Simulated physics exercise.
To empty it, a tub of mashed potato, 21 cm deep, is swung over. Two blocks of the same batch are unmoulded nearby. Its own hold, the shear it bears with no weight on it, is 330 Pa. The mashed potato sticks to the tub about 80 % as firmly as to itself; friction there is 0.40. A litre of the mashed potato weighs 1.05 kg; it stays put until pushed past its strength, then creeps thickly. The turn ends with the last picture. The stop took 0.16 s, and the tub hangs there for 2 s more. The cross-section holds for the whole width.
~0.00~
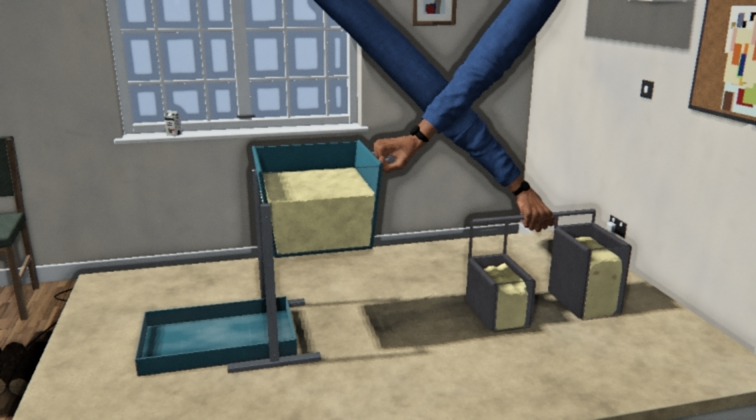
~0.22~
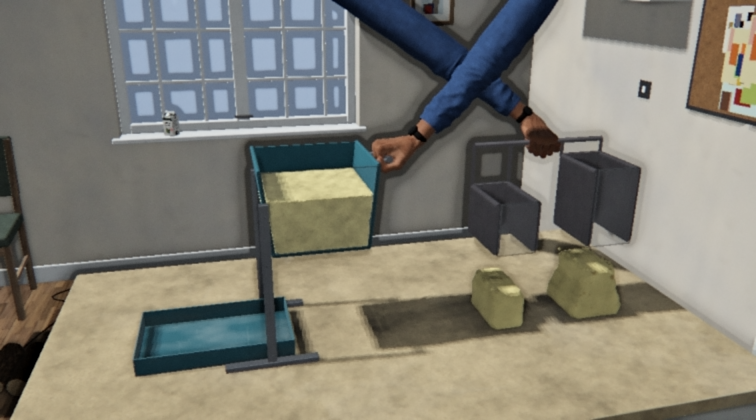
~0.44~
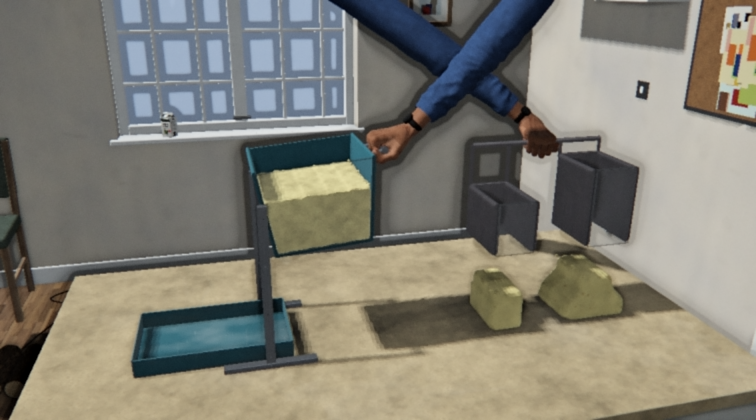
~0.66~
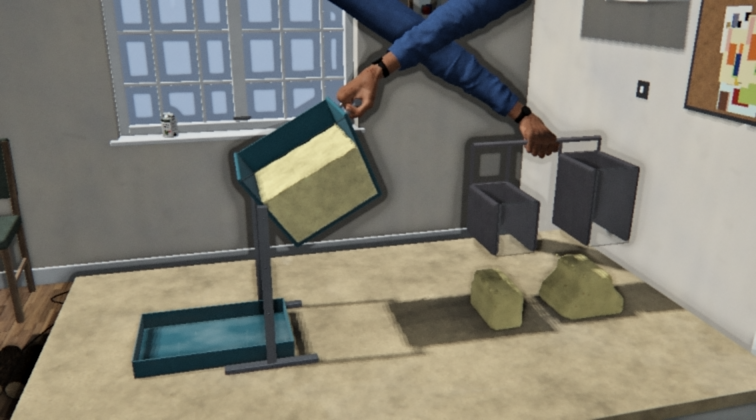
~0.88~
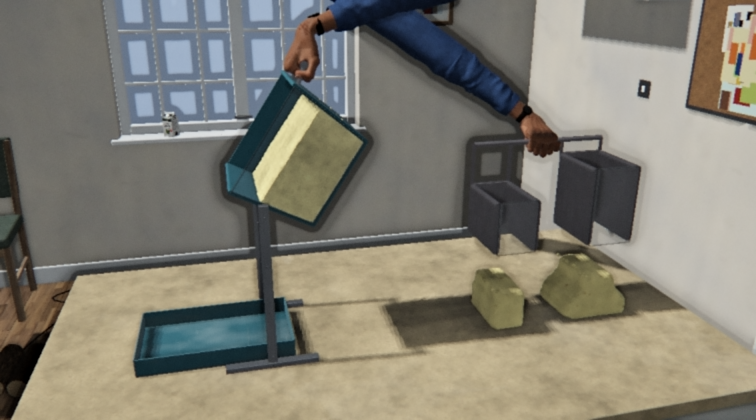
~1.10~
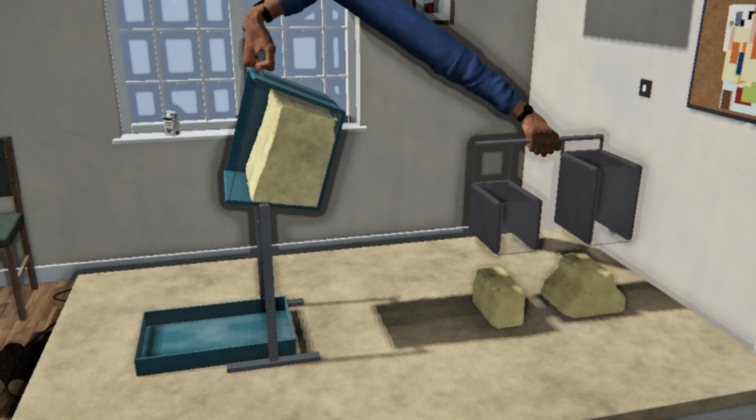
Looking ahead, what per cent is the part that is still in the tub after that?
It comes to some 94 %.
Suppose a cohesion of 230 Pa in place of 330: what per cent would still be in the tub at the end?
In that case some 65 per cent.
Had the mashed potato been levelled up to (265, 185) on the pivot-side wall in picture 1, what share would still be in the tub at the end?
It would be near 60 %.
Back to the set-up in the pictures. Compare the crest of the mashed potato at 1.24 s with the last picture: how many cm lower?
Roughly 4 cm.
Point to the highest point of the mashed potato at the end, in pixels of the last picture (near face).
At about (260, 137).
After 1.24 s, the tub is at 74 degrees and holds 100 %.
After 1.41 s, the tub is at 74 degrees and holds 97 %.
After 1.58 s, the tub is at 74 degrees and holds 95 %.
After 1.75 s, the tub is at 74 degrees and holds 94 %.
After 3.10 s, at the end, the tub is at 74 degrees and holds 94 %.
